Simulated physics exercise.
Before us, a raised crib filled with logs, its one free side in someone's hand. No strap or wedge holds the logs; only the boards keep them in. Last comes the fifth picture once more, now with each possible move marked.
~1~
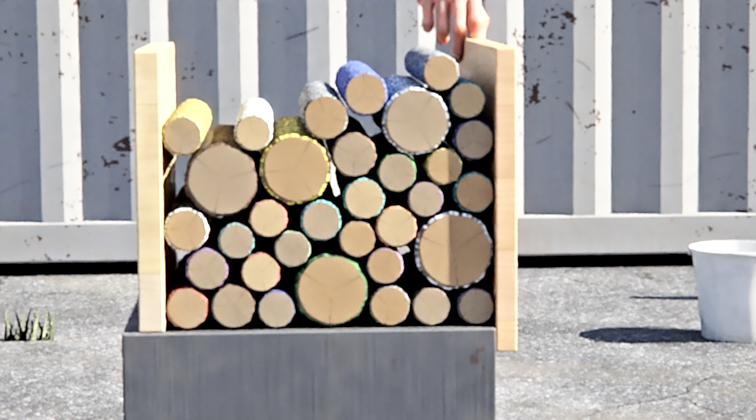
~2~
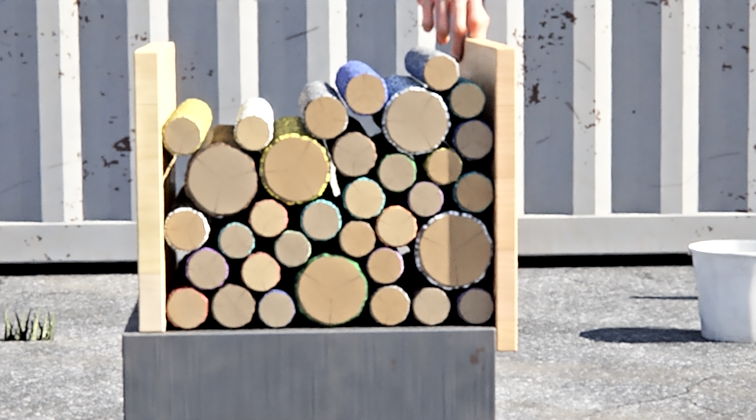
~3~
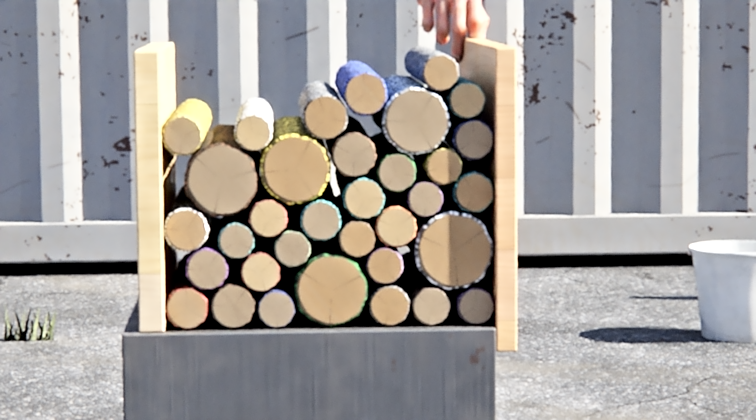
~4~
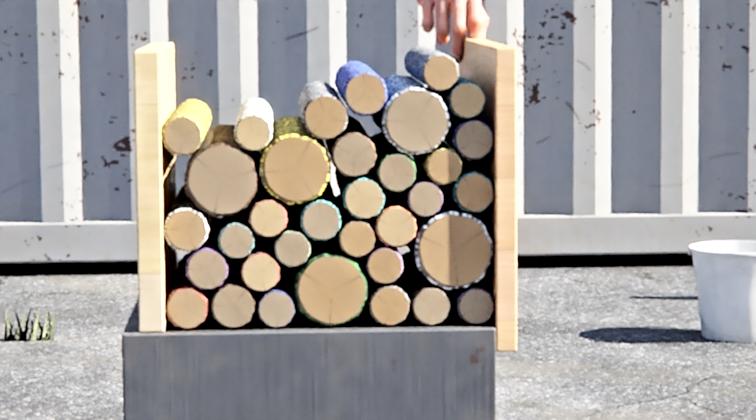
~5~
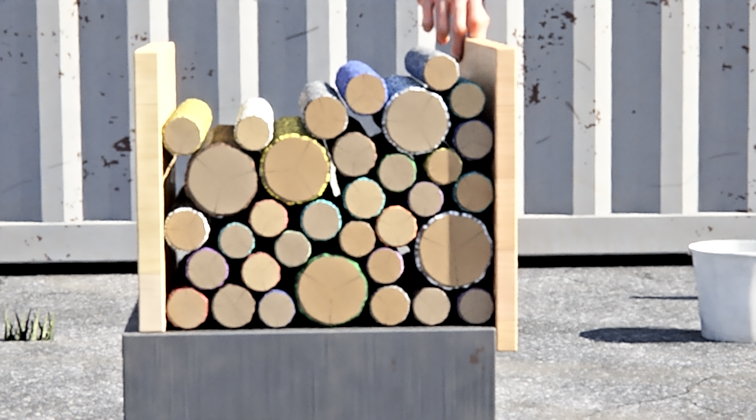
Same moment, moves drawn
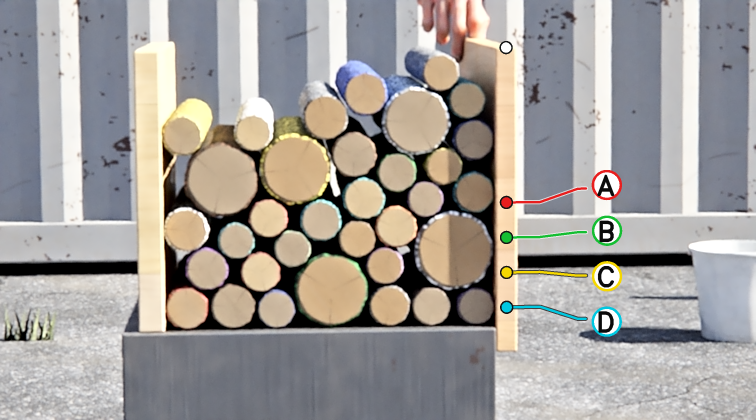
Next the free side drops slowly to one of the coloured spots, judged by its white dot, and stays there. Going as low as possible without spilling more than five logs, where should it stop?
A is the limit.
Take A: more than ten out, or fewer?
Fewer than ten.
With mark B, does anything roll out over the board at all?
Yes, at B.
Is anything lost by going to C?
Yes, at C.
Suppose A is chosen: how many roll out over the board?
With A, three.
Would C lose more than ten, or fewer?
At C, fewer than ten.
On the marked copy, A at (507, 203); B at (507, 238); C at (507, 272); D at (507, 307); the white dot at (506, 48).
Following A. Soon after the start, top of the board (495, 118).
Later, top of the board (495, 199).
In the end, top of the board (495, 202), three out over the board.
As for the rest, B more than five out over the board; C more than five out over the board; D more than five out over the board.
